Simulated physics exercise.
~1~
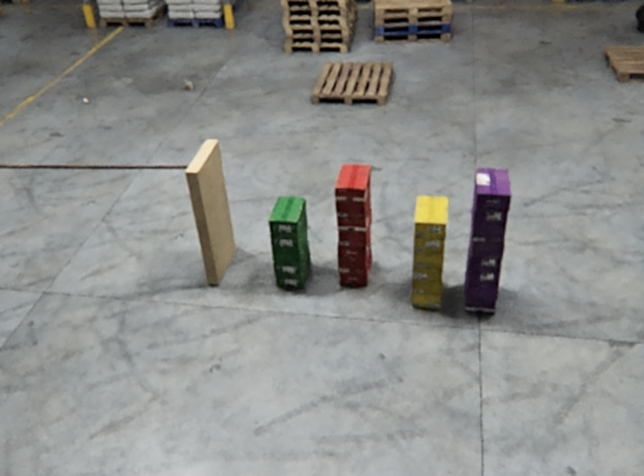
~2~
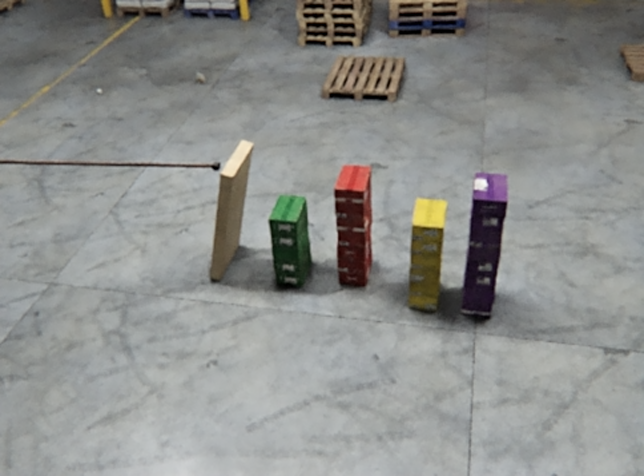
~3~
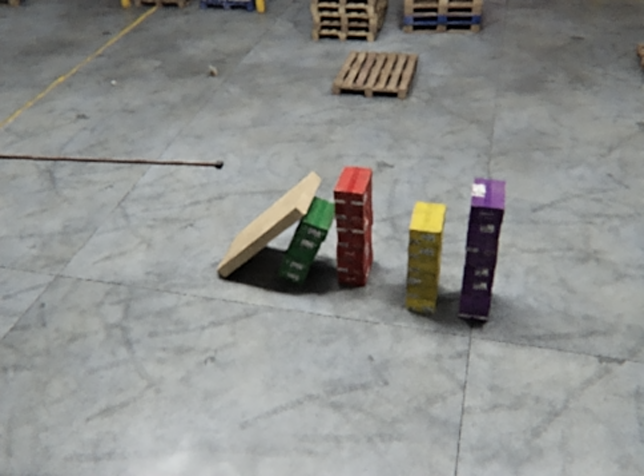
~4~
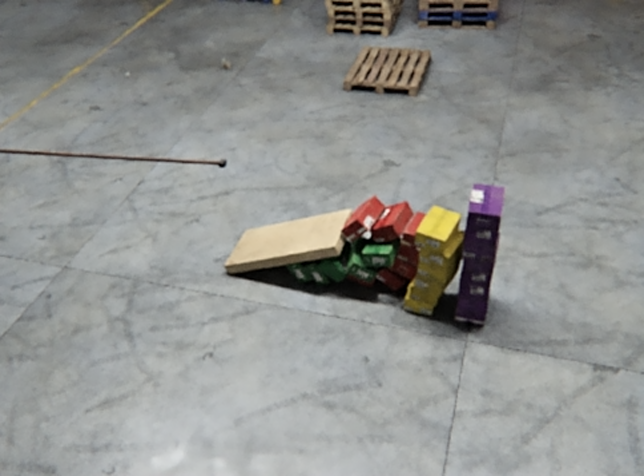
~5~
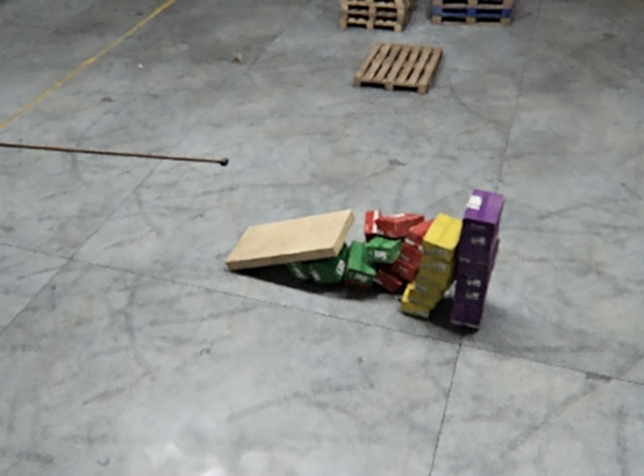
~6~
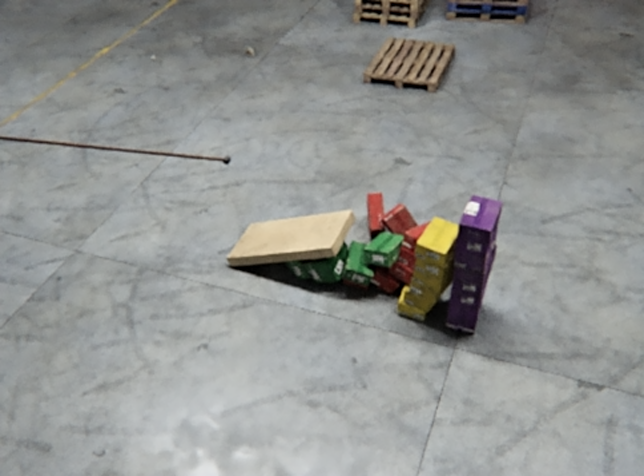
A pushed board topples the green and red stacks, leaving yellow leaning and purple standing.
